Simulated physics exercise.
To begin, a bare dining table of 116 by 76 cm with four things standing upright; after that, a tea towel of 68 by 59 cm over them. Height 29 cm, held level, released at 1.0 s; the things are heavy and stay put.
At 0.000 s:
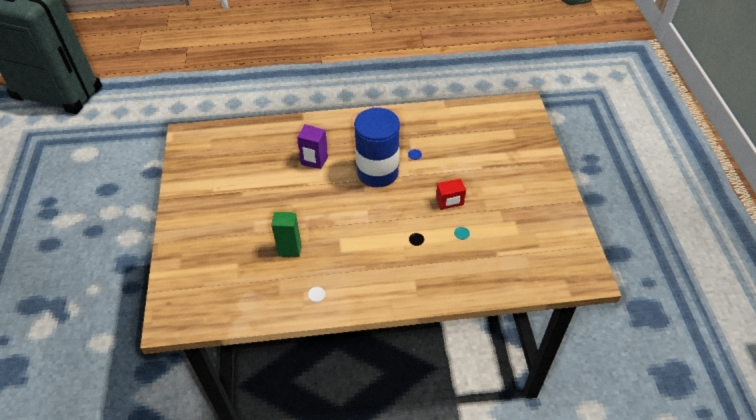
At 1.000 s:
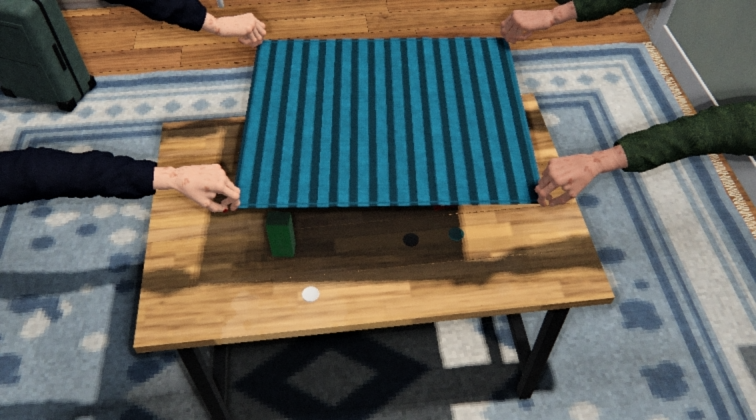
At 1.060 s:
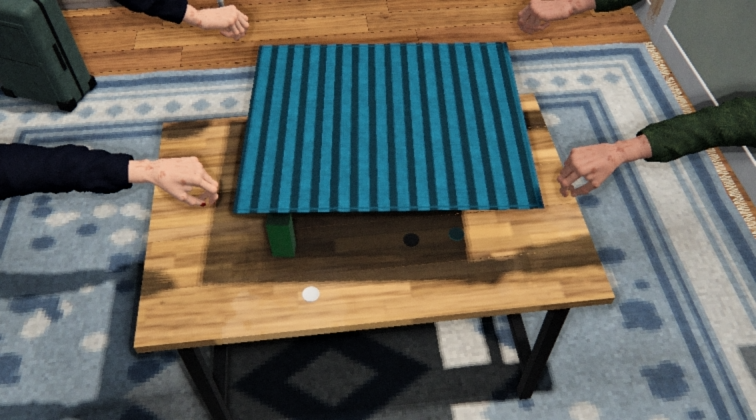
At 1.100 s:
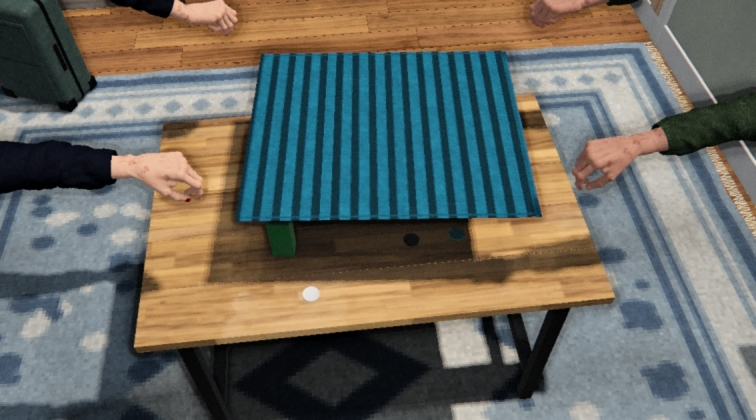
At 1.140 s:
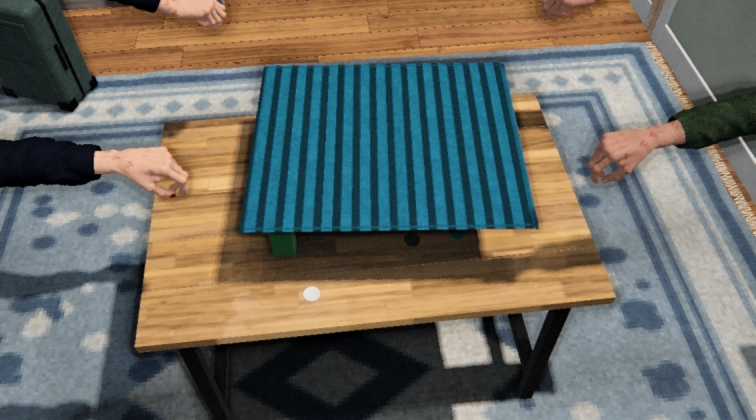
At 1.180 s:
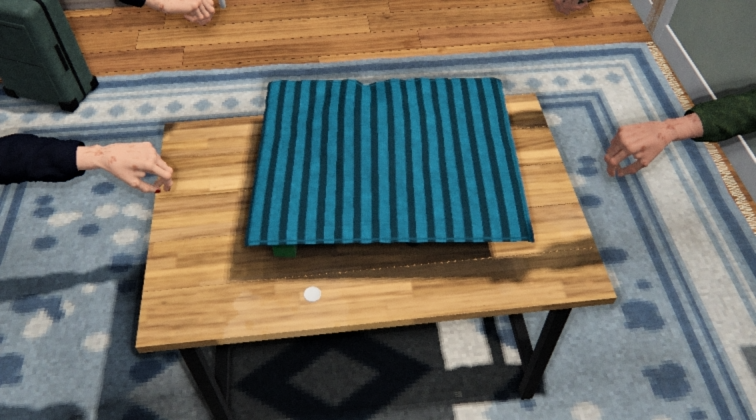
A blue striped cloth, held level by four hands over a wooden table of small colored boxes and a blue tin, was let go and sank down over them, its back edge beginning to crease.
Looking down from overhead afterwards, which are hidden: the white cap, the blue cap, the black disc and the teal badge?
Result: White cap stays uncovered, blue cap gets covered, black disc gets covered, teal badge gets covered.
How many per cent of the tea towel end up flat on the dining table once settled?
About 20 percent of it.
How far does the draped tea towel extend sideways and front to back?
It spans close to 64 centimetres sideways and close to 54 centimetres in depth.
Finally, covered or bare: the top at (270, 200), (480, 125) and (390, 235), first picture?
Left clear, left clear, draped over - in the order asked.
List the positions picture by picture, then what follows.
The first picture shows white cap (317, 294); blue cap (415, 154); black disc (417, 239); teal badge (462, 233); purple carton (311, 133), 11 cm tall; blue tin (377, 122), 19 cm tall; red box (452, 186), 7 cm tall; green block (284, 219), 13 cm tall.
The second picture shows tea towel corners (231, 208) (258, 40) (507, 38) (545, 204); highest point 29 cm, lowest 29 cm.
The third picture shows tea towel corners (233, 213) (260, 46); highest point 27 cm, lowest 27 cm.
The fourth picture shows tea towel corners (236, 222) (261, 55); highest point 24 cm, lowest 24 cm.
The fifth picture shows tea towel corners (240, 233) (264, 67); highest point 21 cm, lowest 20 cm.
The sixth picture shows tea towel corners (245, 247) (269, 83) (500, 80) (534, 243); highest point 20 cm, lowest 14 cm.
After 1.4 s, 15 % of it is down, spanning 63 by 55 cm, above teal badge, black disc, blue cap.
After 1.5 s, 20 % of it is down, spanning 63 by 55 cm, above teal badge, black disc, blue cap.
After 1.7 s, 20 % of it is down, spanning 63 by 55 cm, above teal badge, black disc, blue cap.
After 1.9 s, 20 % of it is down, spanning 63 by 55 cm, above teal badge, black disc, blue cap.
After 2.7 s, 20 % of it is down, spanning 63 by 55 cm, above teal badge, black disc, blue cap.
